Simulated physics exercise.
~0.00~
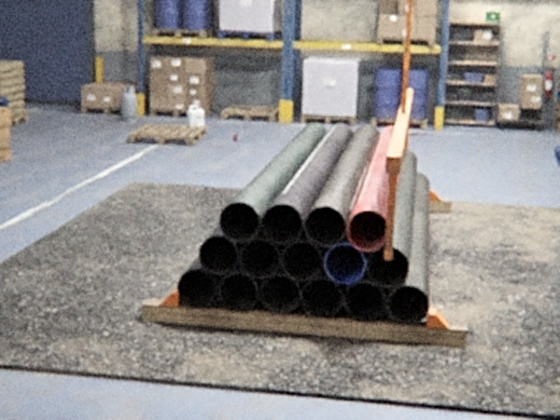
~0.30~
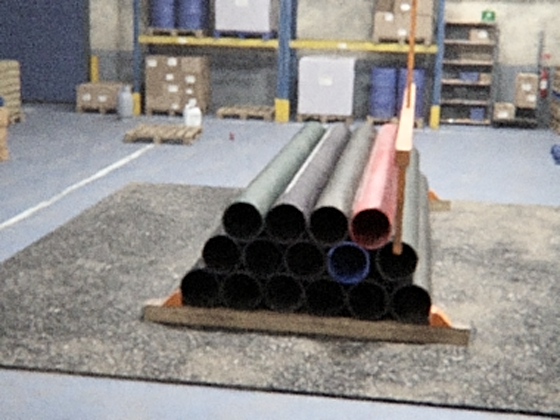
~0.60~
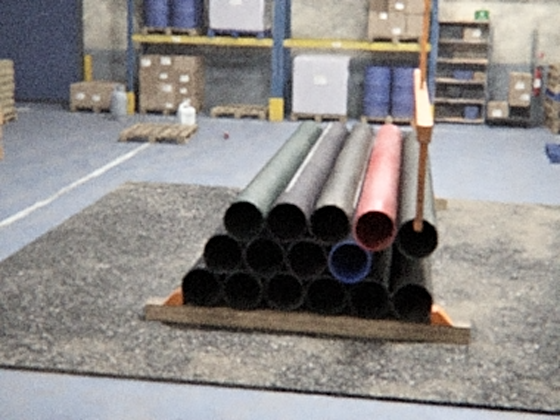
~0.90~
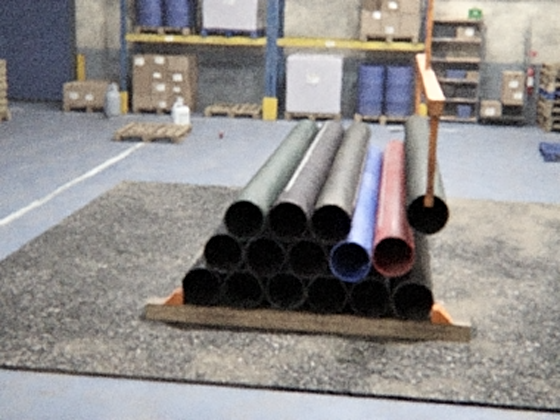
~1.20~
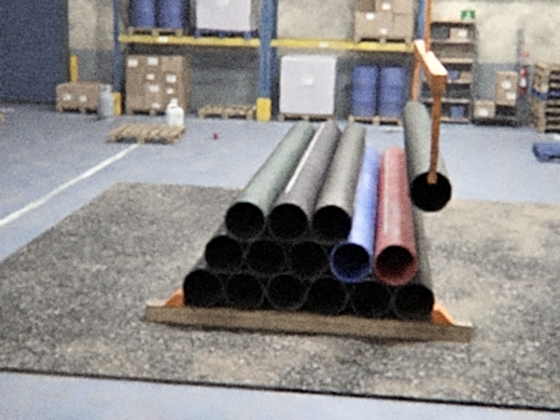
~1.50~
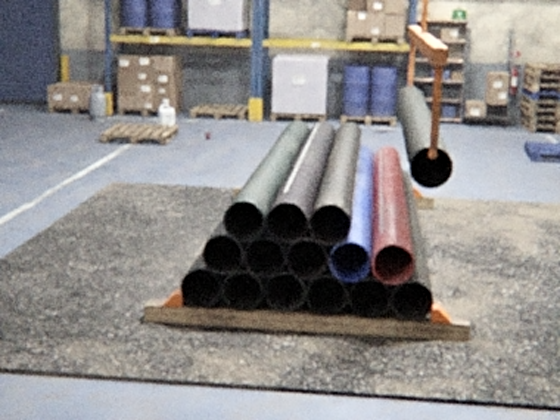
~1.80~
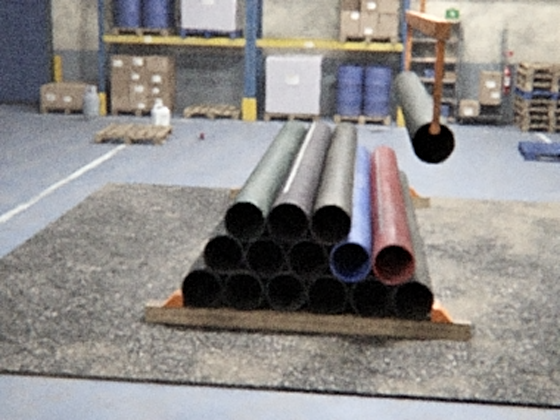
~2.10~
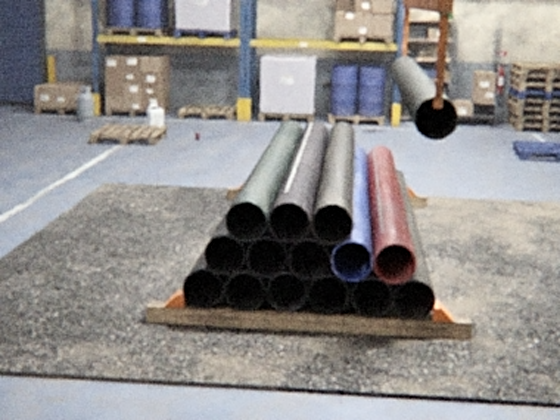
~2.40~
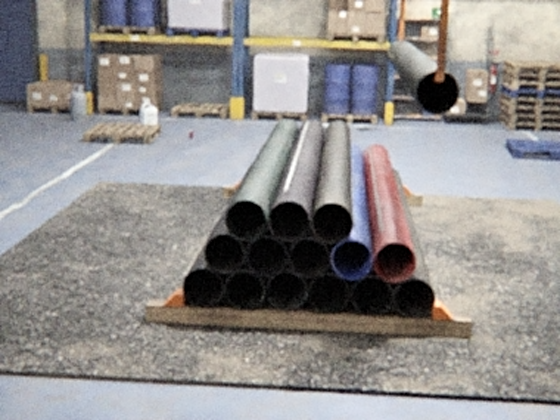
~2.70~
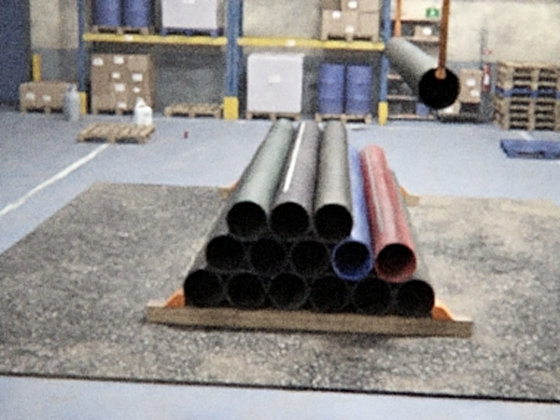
An orange lifting beam pulled a dark pipe up and out from the right side of a stacked pile, and the red pipe dropped into the gap beside the blue one, which stayed put while the lifted pipe hung above.
